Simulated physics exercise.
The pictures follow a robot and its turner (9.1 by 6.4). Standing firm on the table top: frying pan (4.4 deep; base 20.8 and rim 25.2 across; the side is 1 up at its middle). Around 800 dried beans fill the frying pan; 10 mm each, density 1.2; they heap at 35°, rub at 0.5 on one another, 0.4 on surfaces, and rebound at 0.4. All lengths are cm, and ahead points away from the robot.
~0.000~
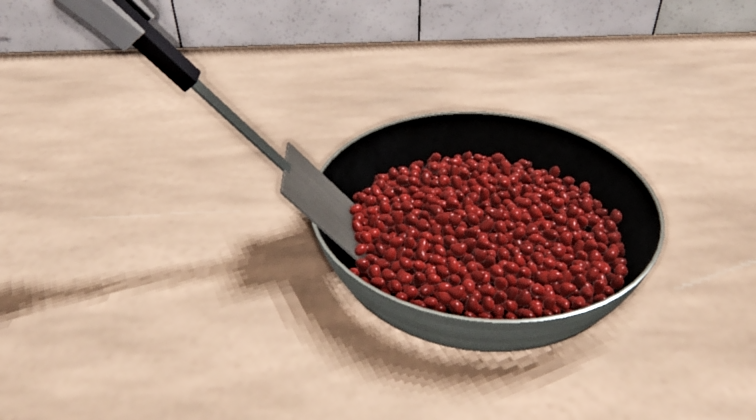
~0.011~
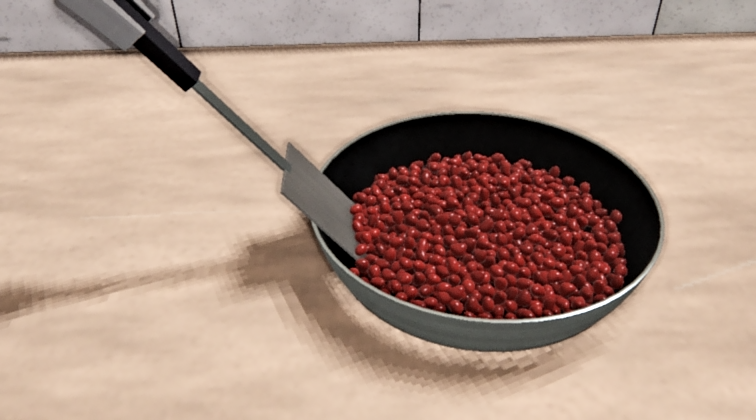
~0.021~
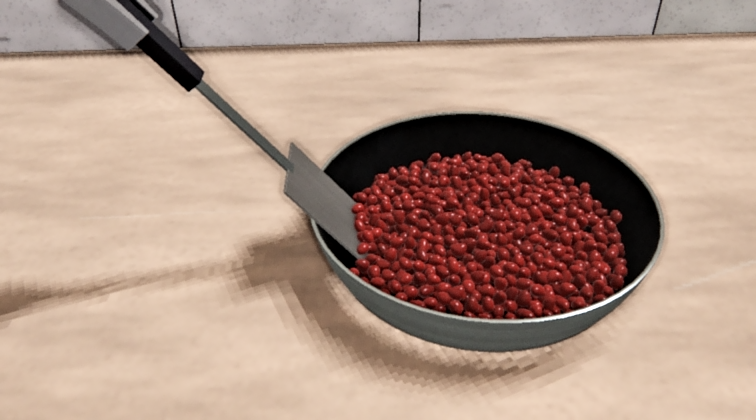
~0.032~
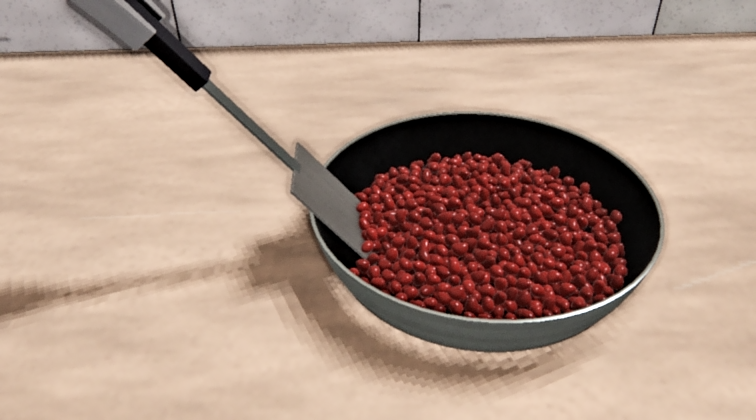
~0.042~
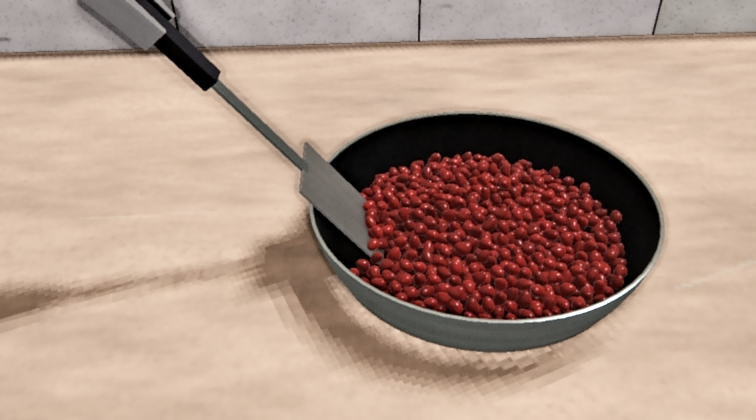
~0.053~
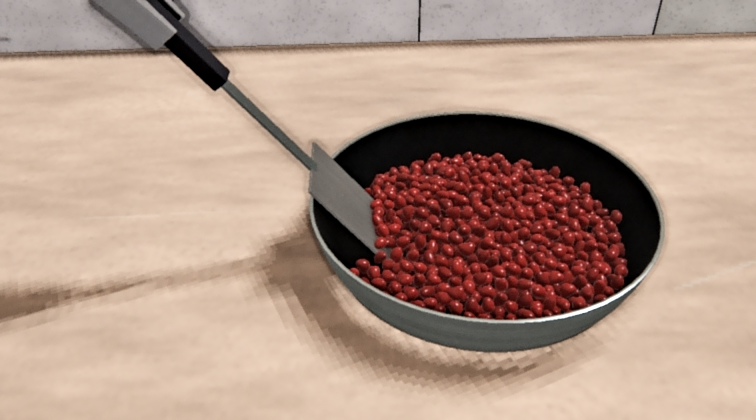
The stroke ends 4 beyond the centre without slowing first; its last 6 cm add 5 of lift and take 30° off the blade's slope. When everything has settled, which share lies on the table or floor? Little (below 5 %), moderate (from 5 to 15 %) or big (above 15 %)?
On the table or floor the share is little, below 5 %.
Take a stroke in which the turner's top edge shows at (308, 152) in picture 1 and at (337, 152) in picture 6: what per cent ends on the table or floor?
About 0 per cent.
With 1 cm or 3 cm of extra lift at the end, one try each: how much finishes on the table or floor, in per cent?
Some 0 and 0 per cent.
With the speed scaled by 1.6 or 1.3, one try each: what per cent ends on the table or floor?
About 5 and 0 per cent.
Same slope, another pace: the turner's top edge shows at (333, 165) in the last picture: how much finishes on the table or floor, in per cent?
Some 5 per cent.
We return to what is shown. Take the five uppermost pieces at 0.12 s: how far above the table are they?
Roughly 4 cm.
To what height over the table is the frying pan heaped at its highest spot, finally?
About 4.5 cm.
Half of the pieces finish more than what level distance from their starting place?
Some 2 cm.
After 0.12 s, sloping 52°, highest piece 4 above the table; 805 in the frying pan.
After 0.19 s, sloping 38°, highest piece 6 above the table; 805 in the frying pan.
After 0.42 s, sloping 22°, highest piece 6 above the table; 805 in the frying pan.
After 1.47 s, sloping 22°, highest piece 4 above the table; 805 in the frying pan.
In the end, 805 in the frying pan. That is 0 % on the table or floor.
